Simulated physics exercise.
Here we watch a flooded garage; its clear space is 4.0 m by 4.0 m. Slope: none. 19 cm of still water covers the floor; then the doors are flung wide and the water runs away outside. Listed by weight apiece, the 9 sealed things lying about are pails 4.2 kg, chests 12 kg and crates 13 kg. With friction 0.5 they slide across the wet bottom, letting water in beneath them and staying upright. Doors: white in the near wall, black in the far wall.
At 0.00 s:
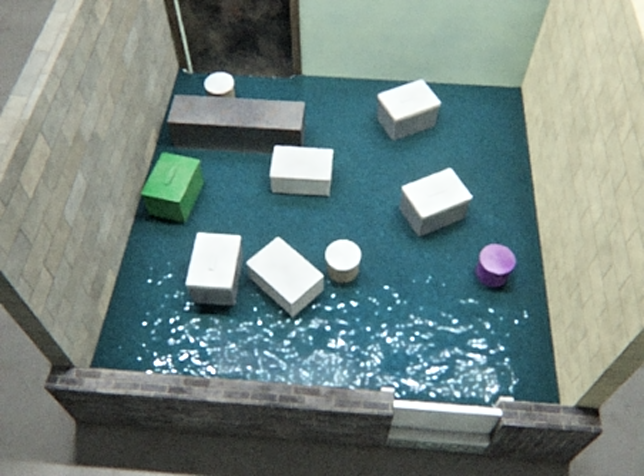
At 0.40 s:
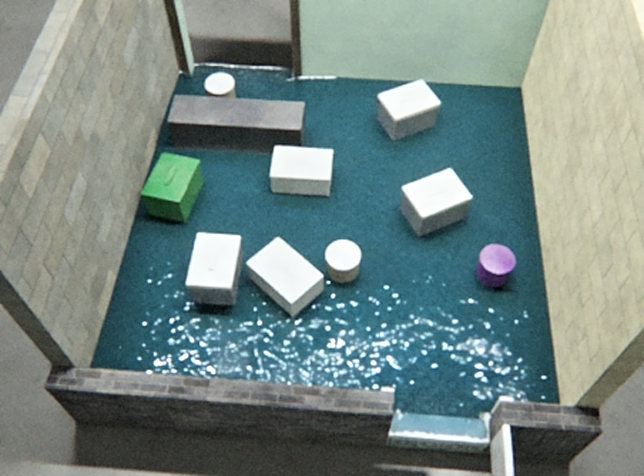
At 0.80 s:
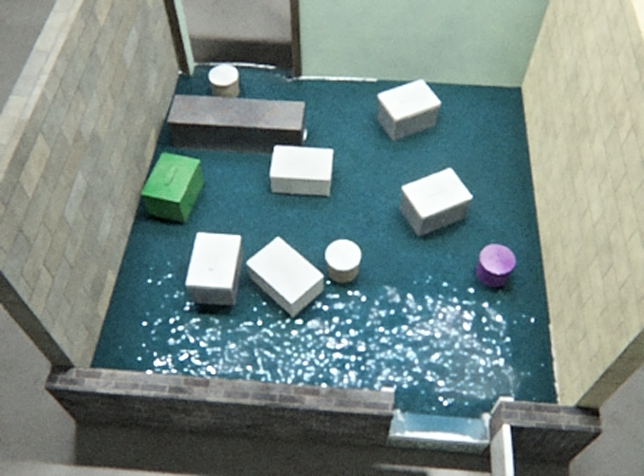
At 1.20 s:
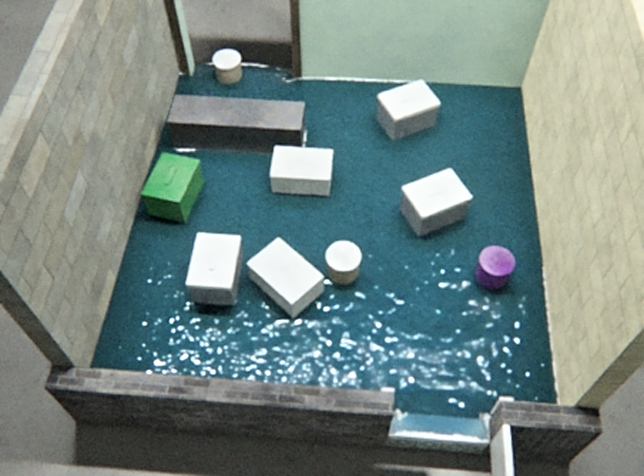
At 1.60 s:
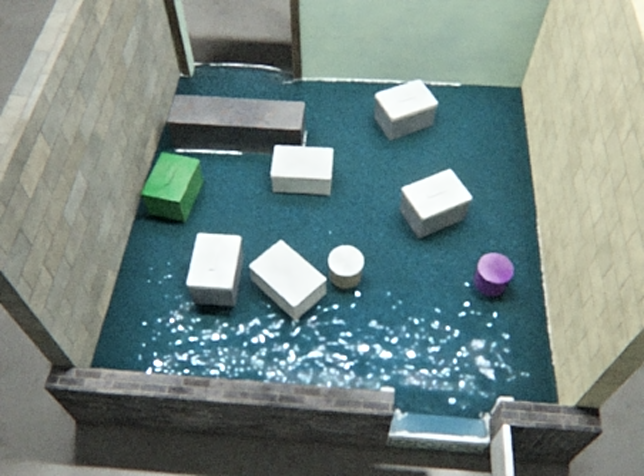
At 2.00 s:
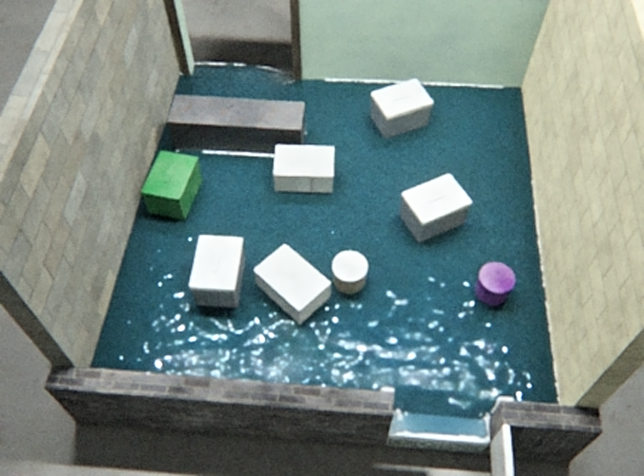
In this clip, a white door in the near wall and a black one in the far wall open in a flooded room; a white cylinder drifts out of sight through the far doorway, then the purple cylinder and several boxes shift slightly.
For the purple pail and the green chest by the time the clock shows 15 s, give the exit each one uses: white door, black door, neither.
For the purple pail, white doorway; for the green chest, neither.
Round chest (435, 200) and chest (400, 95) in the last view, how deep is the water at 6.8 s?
I'd estimate 13 cm for the first and 7 cm for the second.
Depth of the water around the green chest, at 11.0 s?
Depth: About 9 cm.
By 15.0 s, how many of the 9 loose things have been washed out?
Result: 6.
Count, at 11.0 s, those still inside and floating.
Count: 4.
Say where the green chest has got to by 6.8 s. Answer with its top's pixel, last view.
(164, 150), give or take.
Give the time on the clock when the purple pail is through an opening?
At about 9.0 s.
After 3.0 s the purple pail is near (504, 298), 0.4 m from its start, afloat; the green chest is near (169, 167), 0.1 m from its start, afloat; 1 of 9 are out; 8 afloat.
After 6.8 s the purple pail is near (494, 352), 0.9 m from its start, afloat; the green chest is near (164, 150), 0.5 m from its start, afloat; 1 of 9 are out; 7 afloat.
After 11.0 s the purple pail has gone out by the white door; the green chest is near (164, 151), 0.5 m from its start, afloat; 5 of 9 are out; 4 afloat.
After 15.0 s the purple pail has gone out by the white door; the green chest is near (164, 152), 0.5 m from its start, afloat; 6 of 9 are out; 3 afloat.
